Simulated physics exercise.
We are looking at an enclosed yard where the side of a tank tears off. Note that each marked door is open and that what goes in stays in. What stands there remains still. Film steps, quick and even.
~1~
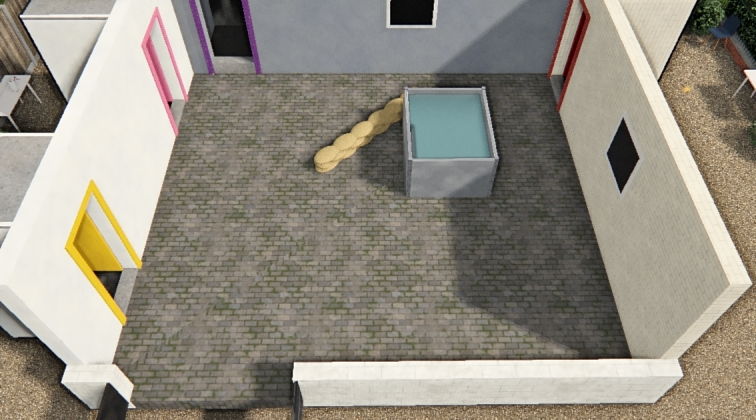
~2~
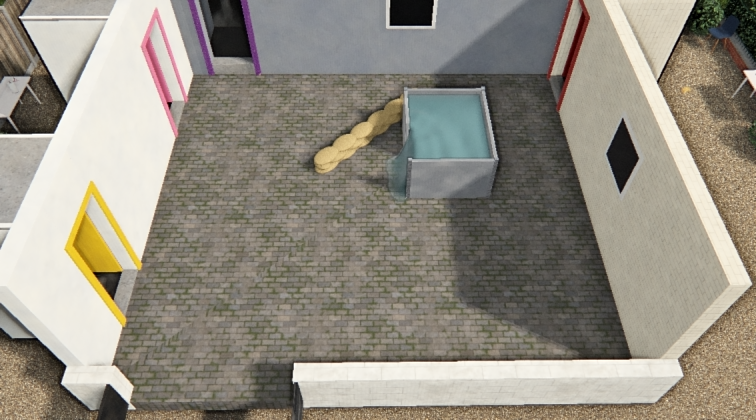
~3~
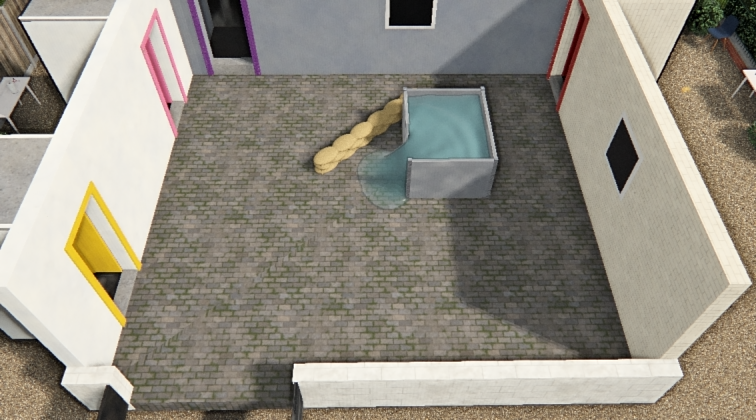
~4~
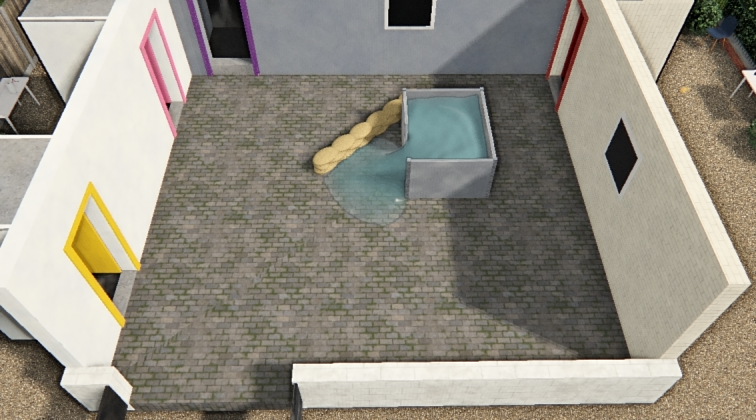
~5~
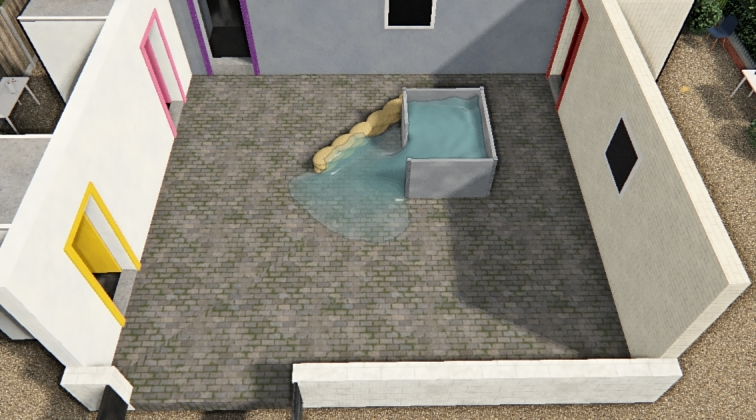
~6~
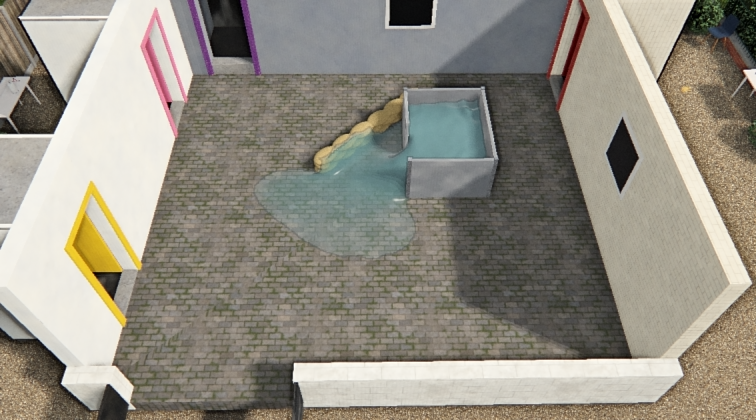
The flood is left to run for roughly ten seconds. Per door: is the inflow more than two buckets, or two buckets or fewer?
As I see it, the red door swallows an okay amount of water, the yellow door swallows too much water, the purple door swallows an okay amount of water, the pink door swallows an okay amount of water.
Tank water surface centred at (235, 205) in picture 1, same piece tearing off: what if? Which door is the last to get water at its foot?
The red one comes last.
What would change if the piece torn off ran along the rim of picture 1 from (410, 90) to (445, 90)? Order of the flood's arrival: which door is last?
It's the one in yellow.
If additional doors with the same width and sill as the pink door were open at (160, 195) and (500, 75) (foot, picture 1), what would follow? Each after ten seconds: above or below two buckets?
Result, in order - first ends up higher; second ends up lower.
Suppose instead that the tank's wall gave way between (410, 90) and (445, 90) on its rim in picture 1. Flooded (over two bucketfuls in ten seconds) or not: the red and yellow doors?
Red door: Over the line; yellow door: Under the line.
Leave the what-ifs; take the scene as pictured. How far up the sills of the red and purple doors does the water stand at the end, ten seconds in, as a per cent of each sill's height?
The first comes to about 10 percent, the second to about 10 percent.
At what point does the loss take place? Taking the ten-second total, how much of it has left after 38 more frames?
Somewhere around 65 per cent, I'd say.
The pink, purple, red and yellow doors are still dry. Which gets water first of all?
My pick for first is the yellow door.
A moment on, water covers 25 % of the floor; the red door not reached, the yellow door not reached, the purple door not reached, the pink door not reached.
Next, water covers 35 % of the floor; the red door not reached, the yellow door over two buckets in, the purple door not reached, the pink door not reached.
Then, water covers 40 % of the floor; the red door not reached, the yellow door far over two buckets in, the purple door not reached, the pink door wet at the sill, nothing in.
Later, water covers 45 % of the floor; the red door wet at the sill, nothing in, the yellow door far over two buckets in, the purple door wet at the sill, nothing in, the pink door wet at the sill, nothing in.
In the end, water covers 60 % of the floor; the red door wet at the sill, nothing in, the yellow door far over two buckets in, the purple door wet at the sill, nothing in, the pink door wet at the sill, nothing in.
